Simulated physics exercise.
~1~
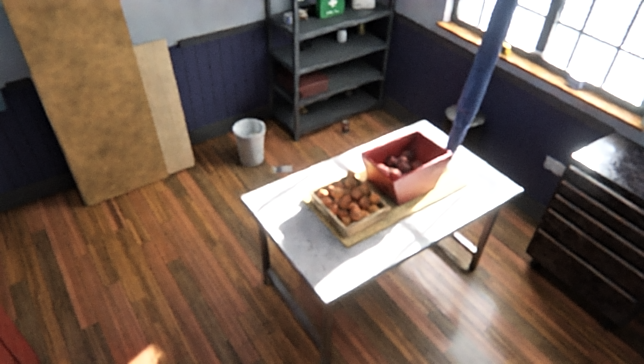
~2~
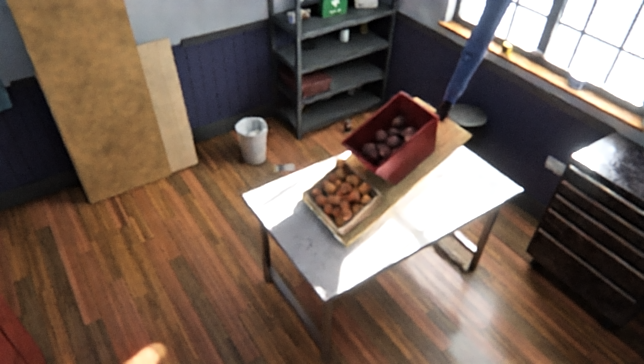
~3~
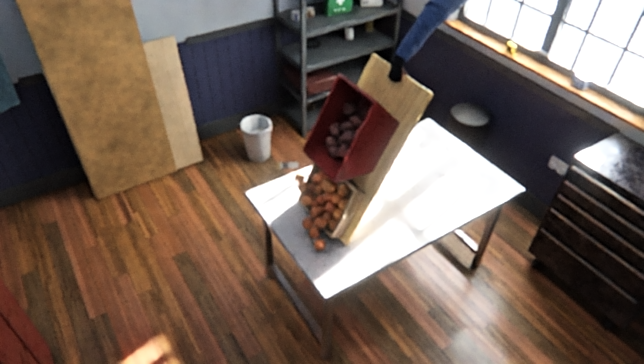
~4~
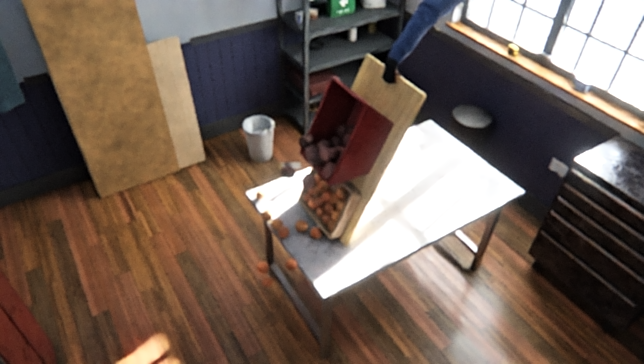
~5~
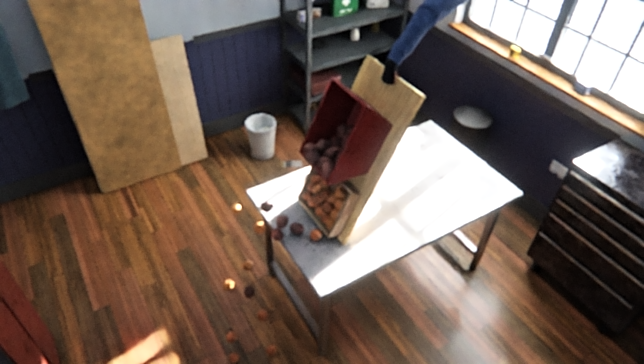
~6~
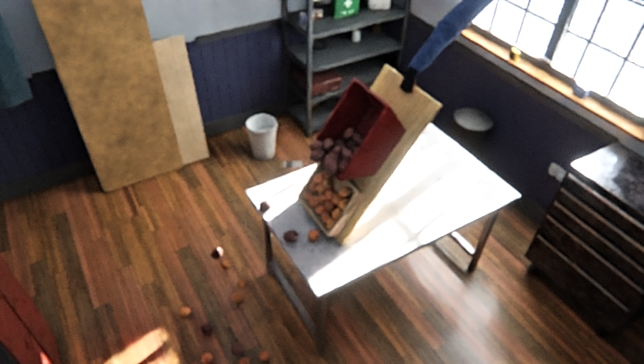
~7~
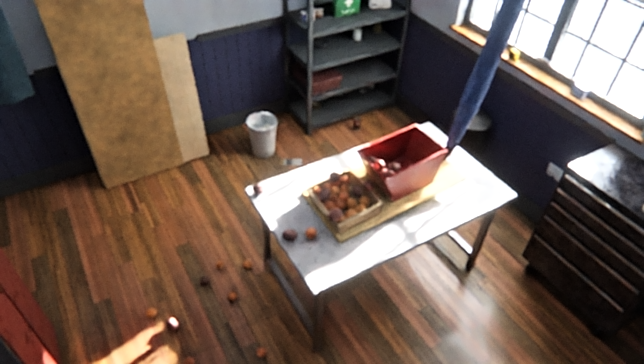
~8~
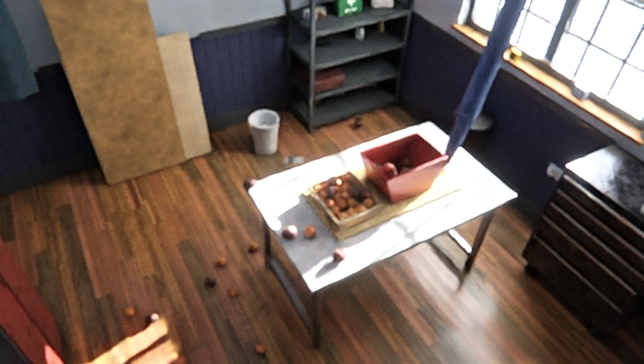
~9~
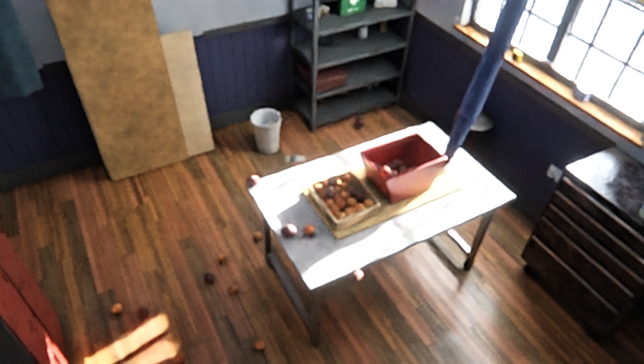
In this clip, a blue arm tips a board holding a wooden tote of oranges and a red tote of potatoes steeply leftward on a table, spilling some of both onto the tabletop and floor, then lowers it flat, with many pieces still in the totes.
